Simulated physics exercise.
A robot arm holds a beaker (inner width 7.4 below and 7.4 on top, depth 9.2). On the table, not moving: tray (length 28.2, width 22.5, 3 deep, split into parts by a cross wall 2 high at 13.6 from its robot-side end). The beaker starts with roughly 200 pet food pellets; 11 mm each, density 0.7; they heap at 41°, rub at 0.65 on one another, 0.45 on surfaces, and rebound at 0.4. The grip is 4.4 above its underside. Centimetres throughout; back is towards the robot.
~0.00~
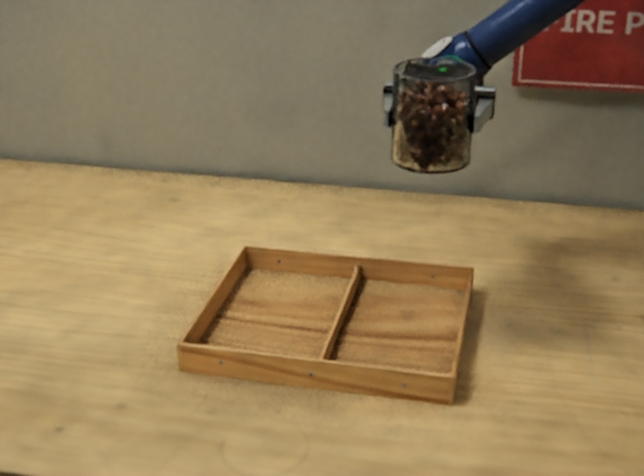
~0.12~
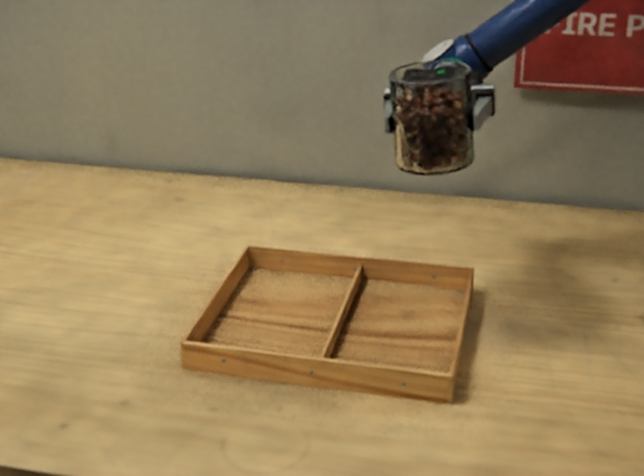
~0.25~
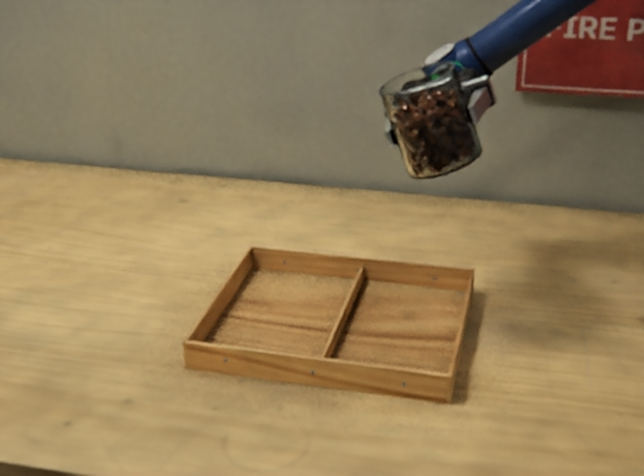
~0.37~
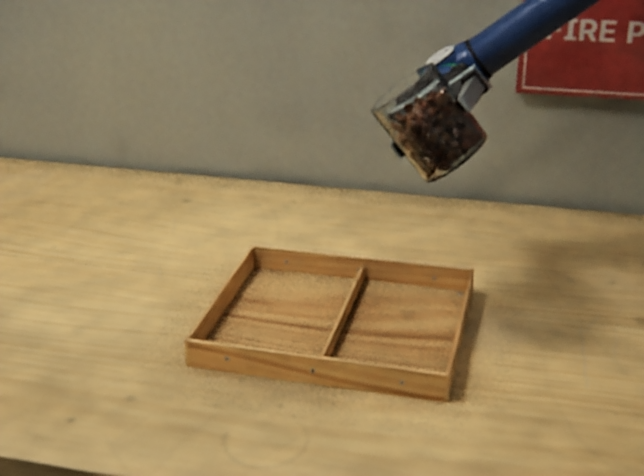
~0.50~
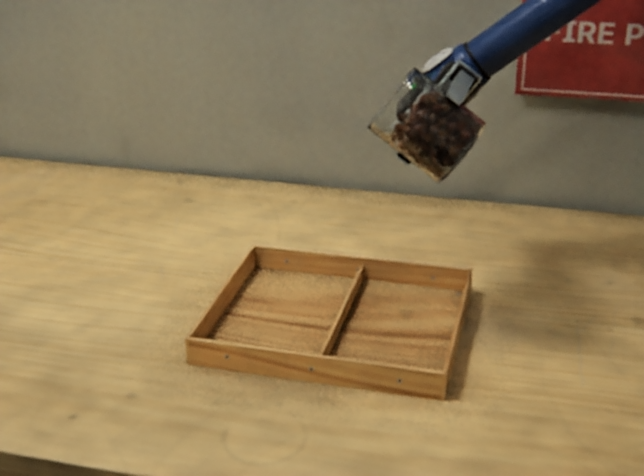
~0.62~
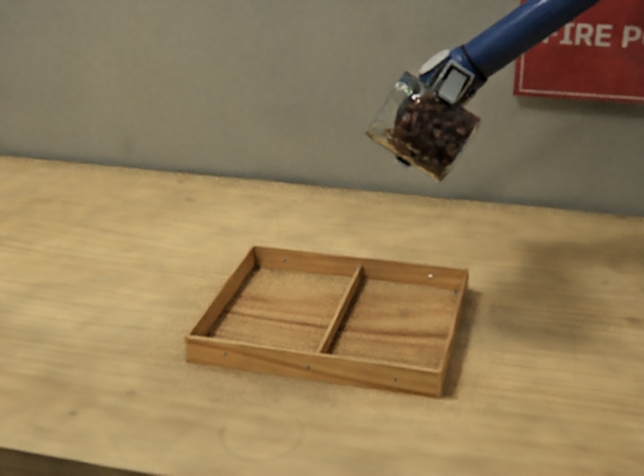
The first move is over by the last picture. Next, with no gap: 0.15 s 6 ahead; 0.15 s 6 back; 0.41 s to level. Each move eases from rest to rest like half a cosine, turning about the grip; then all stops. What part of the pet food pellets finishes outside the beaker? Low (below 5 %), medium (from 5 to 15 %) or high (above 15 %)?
Outside the beaker the share is medium, from 5 to 15 %.
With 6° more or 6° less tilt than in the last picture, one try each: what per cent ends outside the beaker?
About 15 and 5 per cent.
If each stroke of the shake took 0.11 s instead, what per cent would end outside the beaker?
In that case some 20 per cent.
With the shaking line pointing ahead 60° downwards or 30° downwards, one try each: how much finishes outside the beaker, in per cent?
About 0 and 5 per cent.
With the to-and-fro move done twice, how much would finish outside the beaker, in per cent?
It would be near 10 per cent.
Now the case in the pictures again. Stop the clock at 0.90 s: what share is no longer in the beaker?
About 10 per cent by then.
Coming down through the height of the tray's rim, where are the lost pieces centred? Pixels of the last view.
Around (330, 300).
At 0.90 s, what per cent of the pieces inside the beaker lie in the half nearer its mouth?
About 35 per cent.
After 0.90 s, tilted 60° forward, highest piece 28 above the table; 181 in the beaker, 16 in flight or on a rim.
After 1.19 s, tilted 16° forward, highest piece 30 above the table; 178 in the beaker, 9 in the robot-side part, 9 in the far-side part, 1 on the table or floor.
After 1.53 s, level, highest piece 30 above the table; 178 in the beaker, 9 in the robot-side part, 9 in the far-side part, 1 on the table or floor.
After 2.58 s, level, highest piece 30 above the table; 178 in the beaker, 9 in the robot-side part, 9 in the far-side part, 1 on the table or floor.
At rest, 178 in the beaker, 9 in the robot-side part, 9 in the far-side part, 1 on the table or floor. That is 10 % outside the beaker.
